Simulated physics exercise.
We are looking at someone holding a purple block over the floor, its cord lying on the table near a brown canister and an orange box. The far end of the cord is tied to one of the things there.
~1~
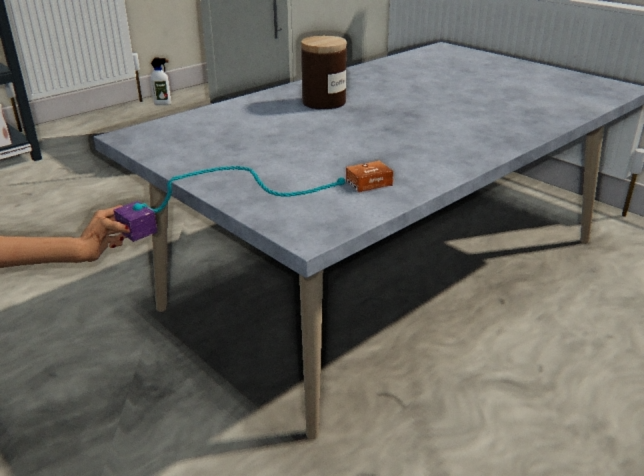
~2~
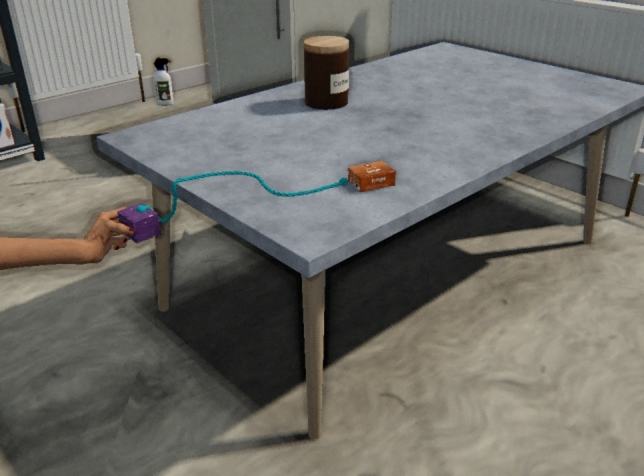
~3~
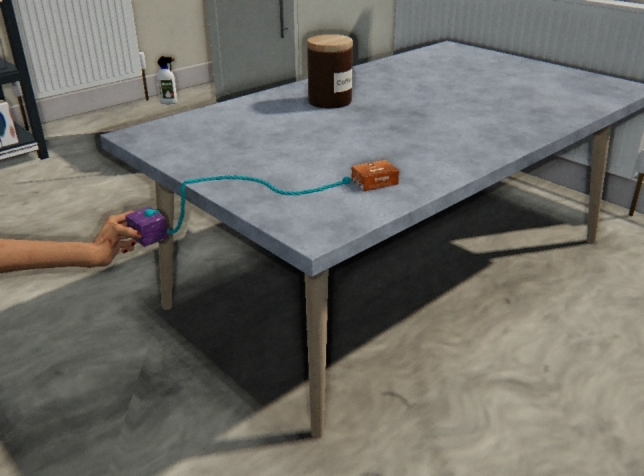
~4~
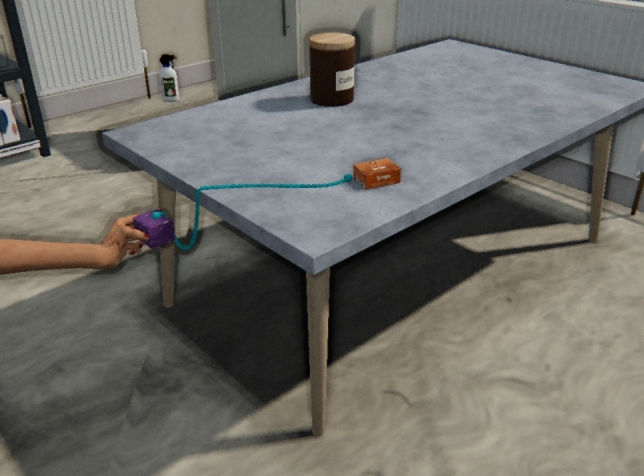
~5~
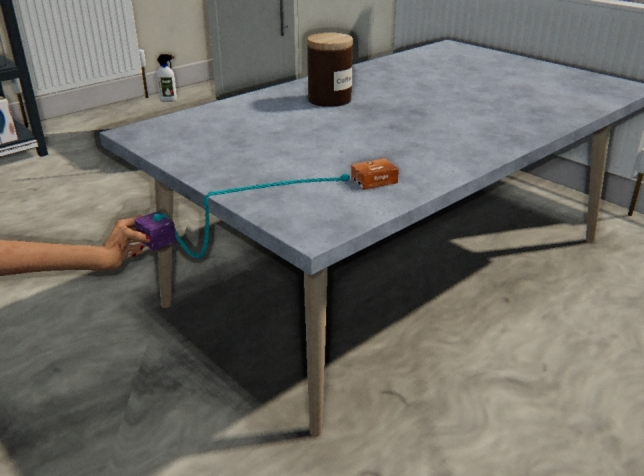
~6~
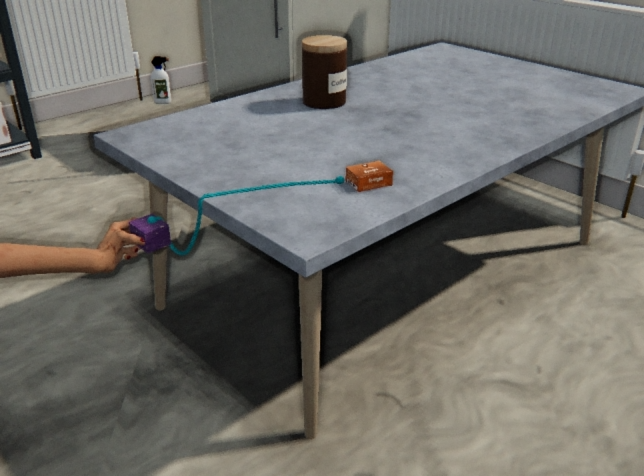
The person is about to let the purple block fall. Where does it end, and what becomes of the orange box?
In the end the purple block lands on the floor, the orange box follows it down.
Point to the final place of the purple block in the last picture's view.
At about (186, 379).
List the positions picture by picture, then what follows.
Purple block (135, 221); brown canister (324, 41); orange box (370, 169), in the first picture.
Purple block (139, 223), in the second picture.
Purple block (147, 226), in the third picture.
Purple block (154, 229); cord through (283, 186) (209, 188), in the fourth picture.
Purple block (156, 231); cord through (278, 184) (207, 200), in the fifth picture.
Purple block (150, 233); brown canister (324, 40); orange box (369, 169); cord tied to the box, with little slack, in the sixth picture.
Then, 0.32 s past the final frame, block in the air near (175, 338); canister still; box tugged along near (330, 181).
Then, 0.62 s past the final frame, block on the floor near (185, 378); canister still; box over the edge.
Then, 0.92 s past the final frame, block on the floor near (186, 379); canister still; box down on the floor.
When it is over, block on the floor near (186, 379); canister still; box down on the floor. The purple block drops all the way and the orange box is dragged off.
